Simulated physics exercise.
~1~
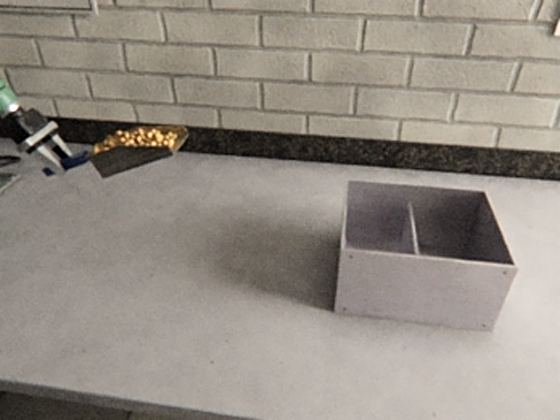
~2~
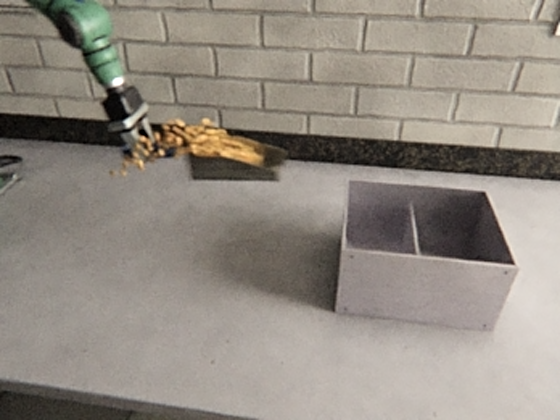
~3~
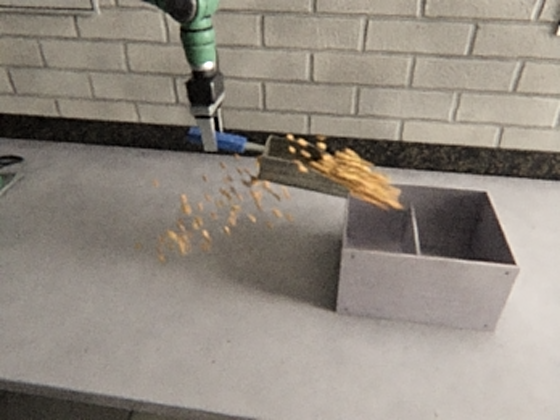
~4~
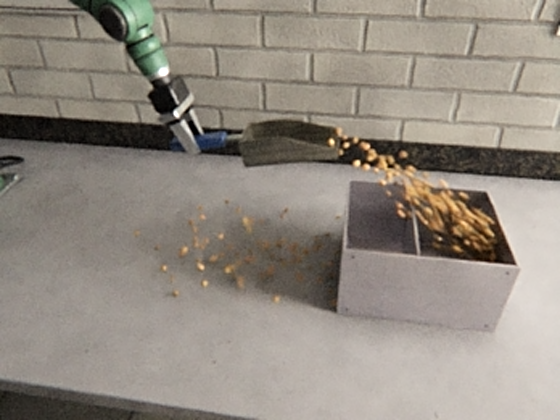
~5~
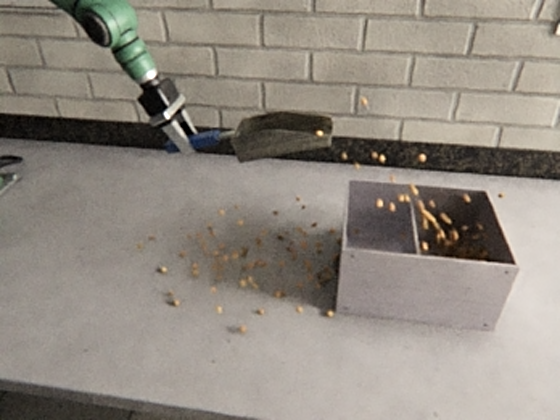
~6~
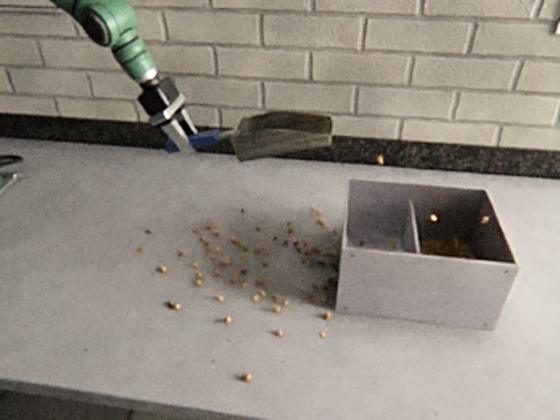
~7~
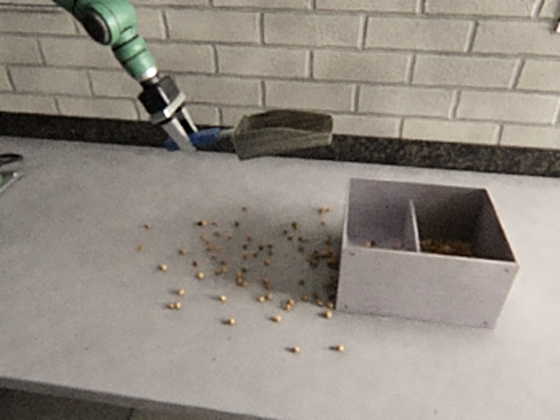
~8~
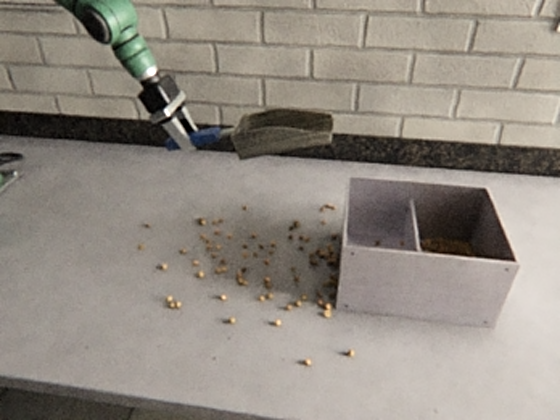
A green robot arm holds a dark, open-fronted scoop heaped with golden-brown dried chickpeas above a grey tabletop, seen slightly from above against a pale brick wall. To the right stands a grey open box split into two parts by a divider. The arm sweeps the scoop rightward, and chickpeas spill from its back while a larger stream flies off the front. The scoop draws back a little and tips up as most pieces drop into the box's right part. Others bounce and scatter across the table, and the arm holds the nearly empty scoop still.
